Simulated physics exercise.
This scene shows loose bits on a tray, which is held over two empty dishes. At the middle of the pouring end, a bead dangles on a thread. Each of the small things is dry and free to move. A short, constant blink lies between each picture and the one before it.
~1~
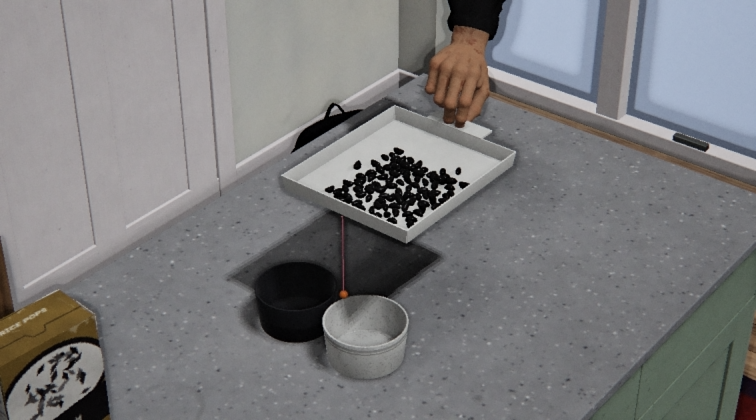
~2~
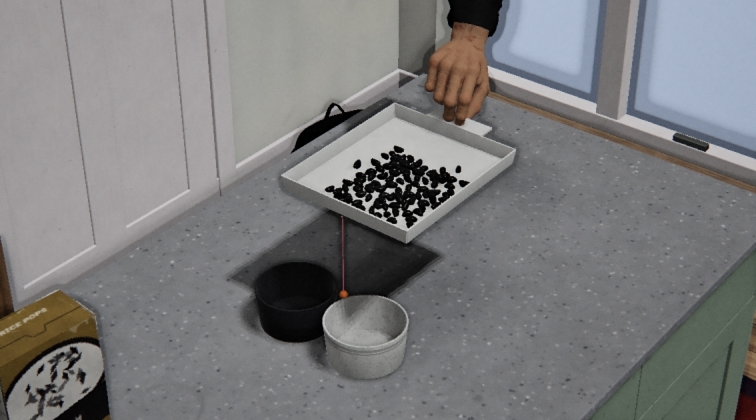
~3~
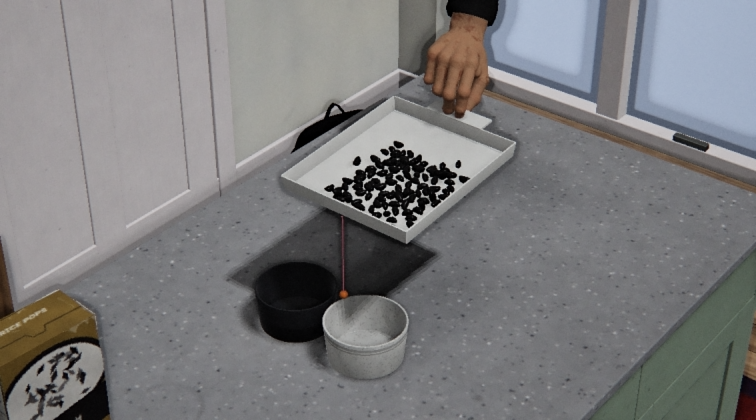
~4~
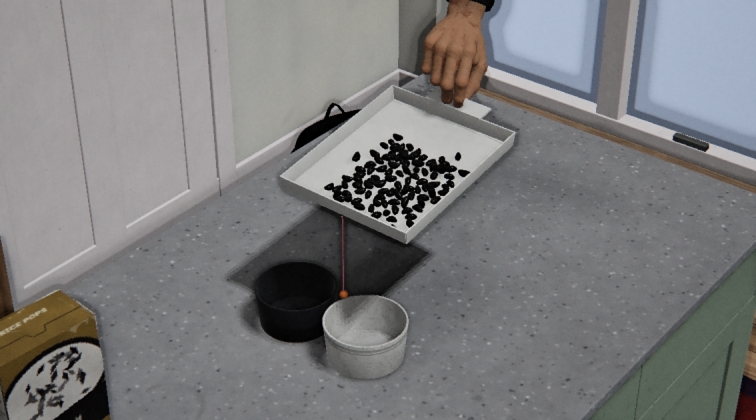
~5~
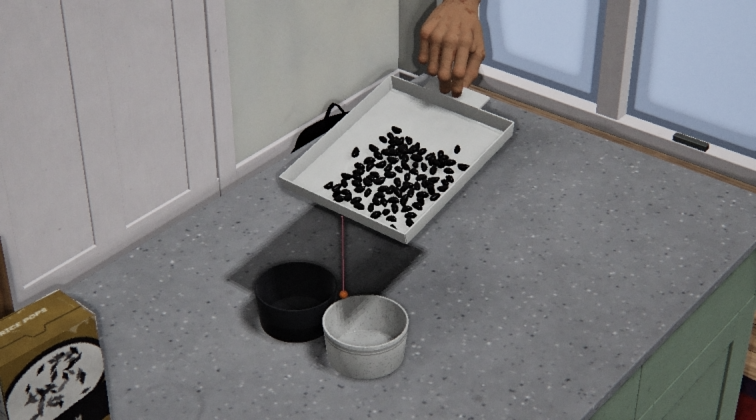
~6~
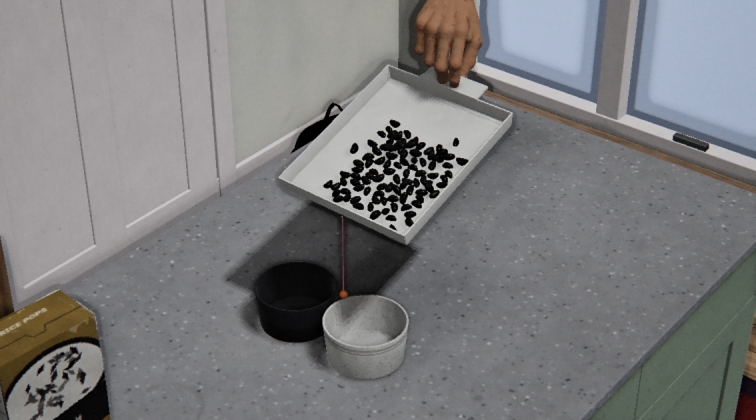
A hand gradually tilts a white tray of black beans above two small empty dishes.
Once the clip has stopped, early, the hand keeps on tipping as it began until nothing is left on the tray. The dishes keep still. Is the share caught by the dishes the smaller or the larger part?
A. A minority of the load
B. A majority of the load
(A) A minority of the load.
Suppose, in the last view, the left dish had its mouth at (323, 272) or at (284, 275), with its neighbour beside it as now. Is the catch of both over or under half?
The first place gets a lesser share, the second a lesser share.
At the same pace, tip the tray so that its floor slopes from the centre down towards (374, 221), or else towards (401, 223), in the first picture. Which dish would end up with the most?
It would be the right-side one to begin with, and after that the right-side one.
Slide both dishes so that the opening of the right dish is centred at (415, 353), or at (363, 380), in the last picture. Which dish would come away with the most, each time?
First try, the dish to the left; second try, the dish to the left.
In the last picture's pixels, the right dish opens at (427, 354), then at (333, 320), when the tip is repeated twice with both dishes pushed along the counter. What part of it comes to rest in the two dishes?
30 % and 50 %.
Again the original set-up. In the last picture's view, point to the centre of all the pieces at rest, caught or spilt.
Centre at rest, last view: Approx. (334, 384).
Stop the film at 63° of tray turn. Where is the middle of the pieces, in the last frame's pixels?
In the last view, the load is centred near (368, 190).
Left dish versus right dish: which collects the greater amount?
It's the right side.
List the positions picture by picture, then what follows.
The first frame shows corners of the pouring end at (285, 175) and (407, 229), level; middle of the load at (408, 189), black beans; left dish at (269, 320); right dish at (339, 356); bead on its thread at (344, 294).
The second frame shows corners of the pouring end at (285, 175) and (406, 229), level; middle of the load at (408, 188).
The third frame shows corners of the pouring end at (284, 175) and (406, 230), tipped barely, level across its low end; middle of the load at (408, 185).
The fourth frame shows corners of the pouring end at (283, 176) and (405, 231), tipped a little, level across its low end; middle of the load at (408, 181).
The fifth frame shows corners of the pouring end at (283, 176) and (405, 232), tipped a little, level across its low end; middle of the load at (407, 177).
The sixth frame shows corners of the pouring end at (282, 177) and (404, 233), tipped clearly, level across its low end; middle of the load at (396, 179); left dish at (269, 320); right dish at (339, 356).
Soon after the last picture, tray tipped steeply; all on the tray.
A little later, tray tipped past a quarter turn; most on the tray; a stray few outside both; about a quarter in the air.
Later still, tray tipped past a quarter turn; about a quarter in the right dish; a small part in the left dish; about two thirds outside both.
At rest, tray tipped past a quarter turn; about a quarter in the right dish; a small part in the left dish; about two thirds outside both.
